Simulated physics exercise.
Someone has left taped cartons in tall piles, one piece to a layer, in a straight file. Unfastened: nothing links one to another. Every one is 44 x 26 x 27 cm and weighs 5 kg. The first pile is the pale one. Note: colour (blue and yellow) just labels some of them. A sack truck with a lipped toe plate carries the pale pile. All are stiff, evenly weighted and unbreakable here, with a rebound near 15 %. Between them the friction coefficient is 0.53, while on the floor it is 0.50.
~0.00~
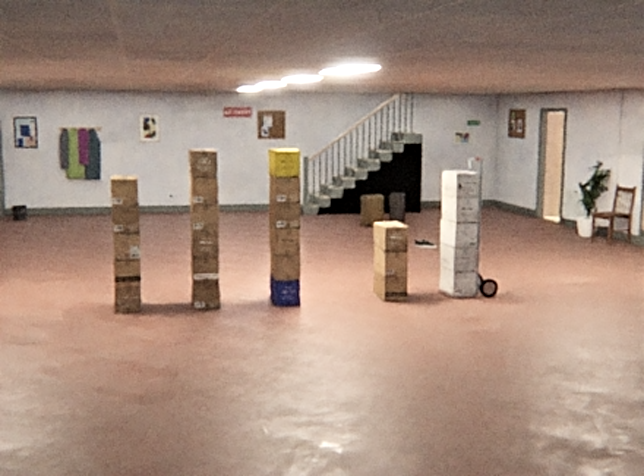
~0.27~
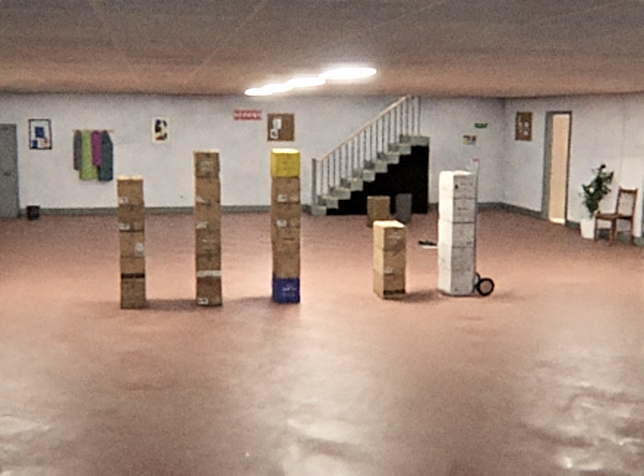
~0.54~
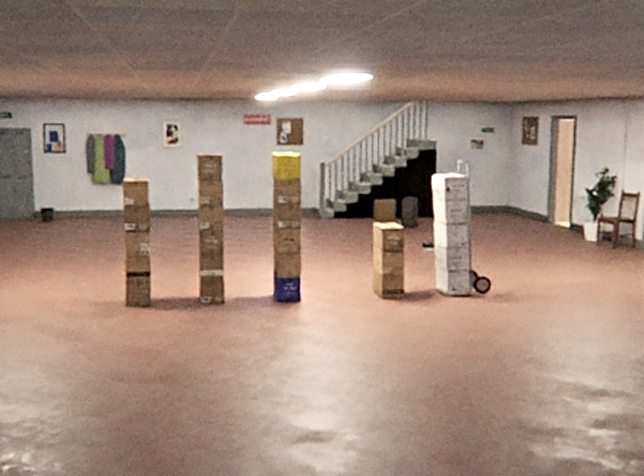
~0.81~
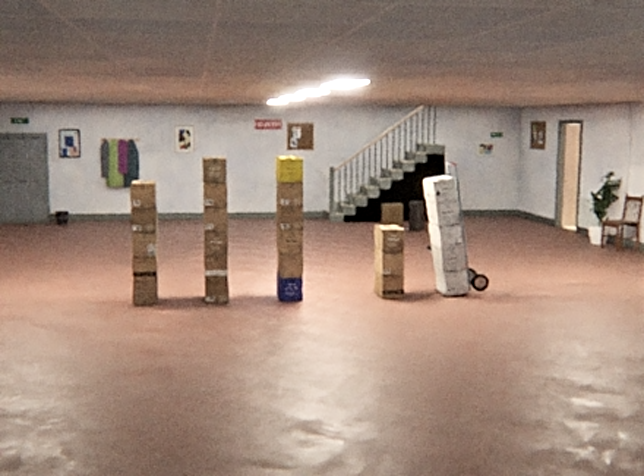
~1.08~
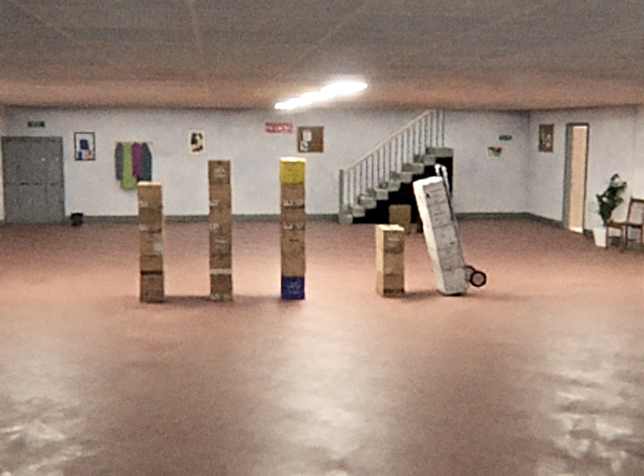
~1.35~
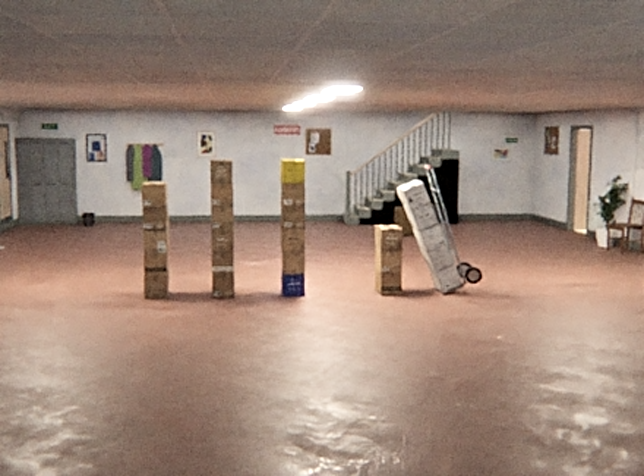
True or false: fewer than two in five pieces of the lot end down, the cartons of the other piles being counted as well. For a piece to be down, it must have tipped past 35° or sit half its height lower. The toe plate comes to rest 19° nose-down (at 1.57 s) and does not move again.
True.
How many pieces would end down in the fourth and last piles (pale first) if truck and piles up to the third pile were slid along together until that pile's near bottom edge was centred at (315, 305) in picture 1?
That would give fourth 0, last 0.
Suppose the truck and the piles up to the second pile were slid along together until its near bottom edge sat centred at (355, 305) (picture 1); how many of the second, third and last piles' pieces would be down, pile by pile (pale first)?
Second 2, third 6, last 5.
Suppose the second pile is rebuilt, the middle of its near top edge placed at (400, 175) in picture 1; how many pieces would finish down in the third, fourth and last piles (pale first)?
Pile by pile that makes third 6, fourth 5, last 5.
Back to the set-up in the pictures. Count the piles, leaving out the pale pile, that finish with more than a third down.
It adds up to 1.
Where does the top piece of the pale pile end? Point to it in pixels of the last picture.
Resting point in the last picture: Around (314, 283).
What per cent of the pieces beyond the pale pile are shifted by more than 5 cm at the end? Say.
I make it 15 per cent.
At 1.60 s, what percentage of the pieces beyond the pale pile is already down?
It's 0 percent at that point.
After 1.60 s, 5 of the pale pile down; none of the 20 other cartons down, 1 disturbed.
After 1.98 s, 5 of the pale pile down; none of the 20 other cartons down, 3 disturbed.
After 2.32 s, 5 of the pale pile down; 3 of the 20 other cartons down.
At rest (2.9 s), 5 of the pale pile down; 3 of the 20 other cartons down; yellow carton unmoved; blue carton unmoved. That is 15 per cent. As the last picture would show them, middles, yellow carton near (292, 171), blue carton near (292, 283).
